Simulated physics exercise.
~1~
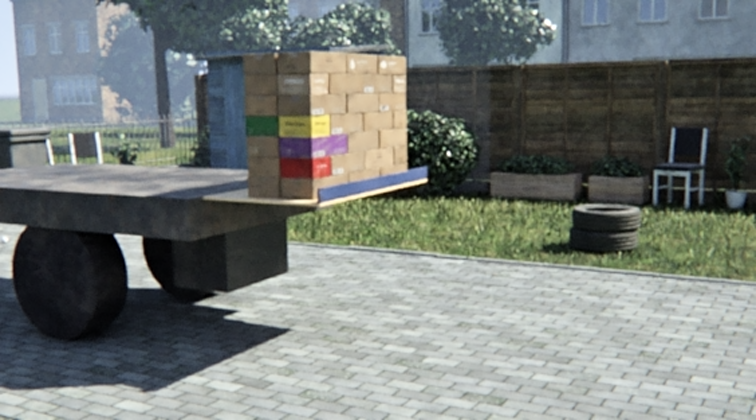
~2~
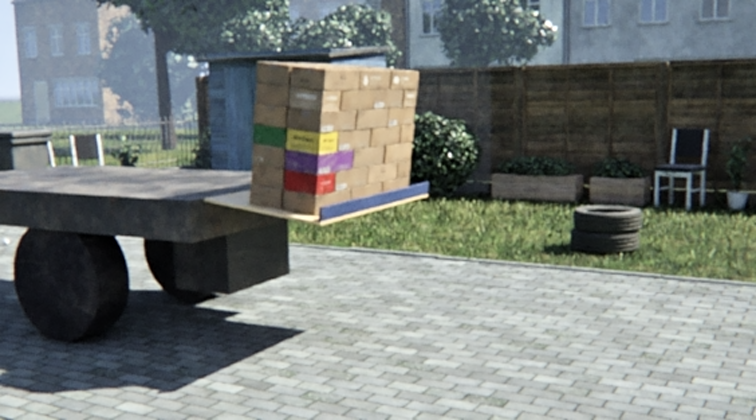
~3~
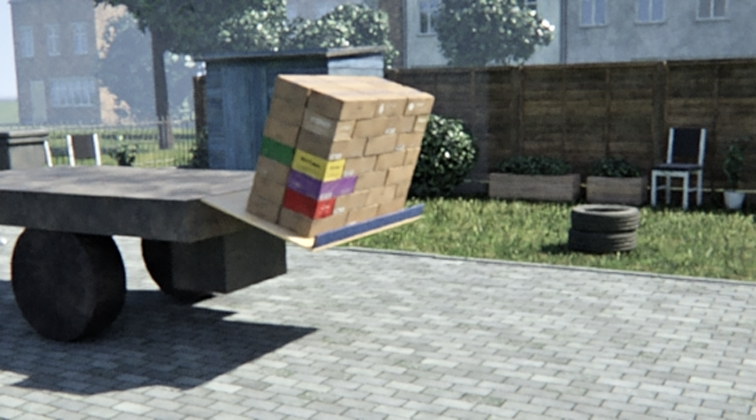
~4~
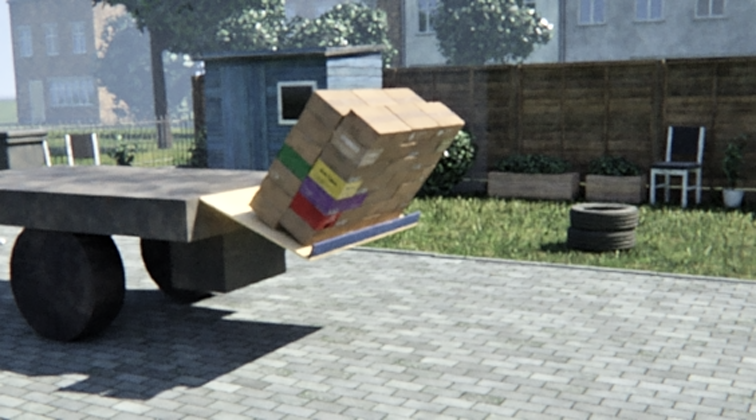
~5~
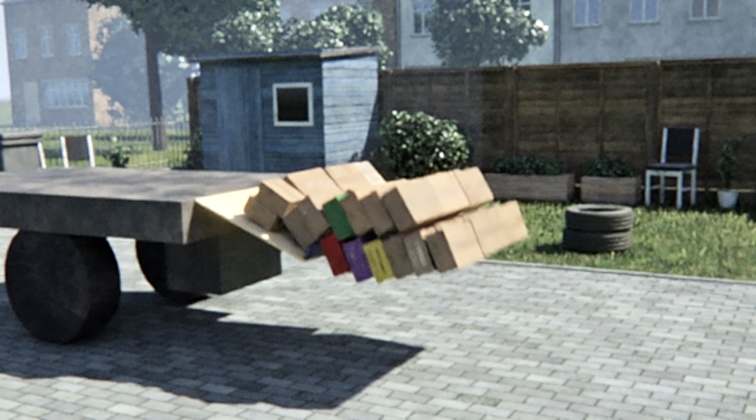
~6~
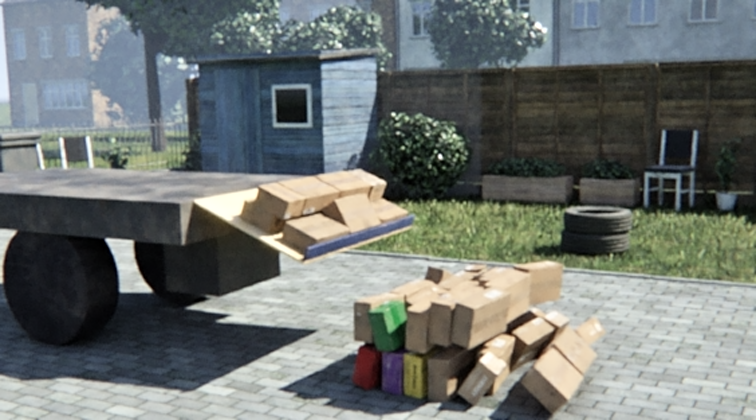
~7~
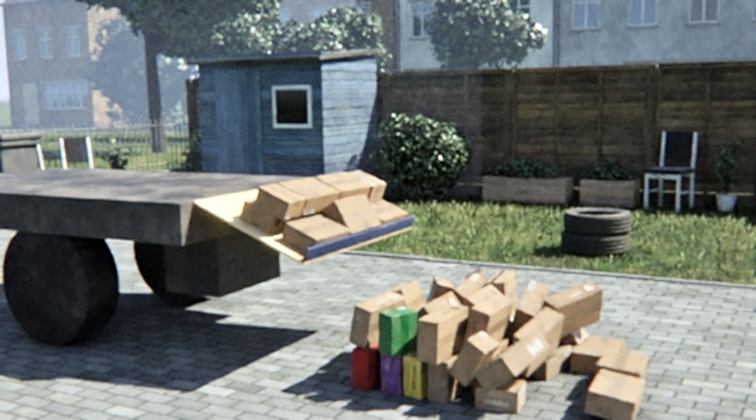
In a paved yard beside a lawn and wooden fence, a tall block of brown boxes stands on a flap at the back of a flat-bed, with green, yellow, purple and red ones at its near corner. The flap dips downward to the right, and the stack leans with it. As the slope steepens, the boxes tip further and the block breaks apart, toppling over the blue-edged lip. Most of them, including the coloured ones, tumble onto the paving and spread slightly as they settle. The flap stays tilted, with several brown boxes still lying on it above the jumbled heap.
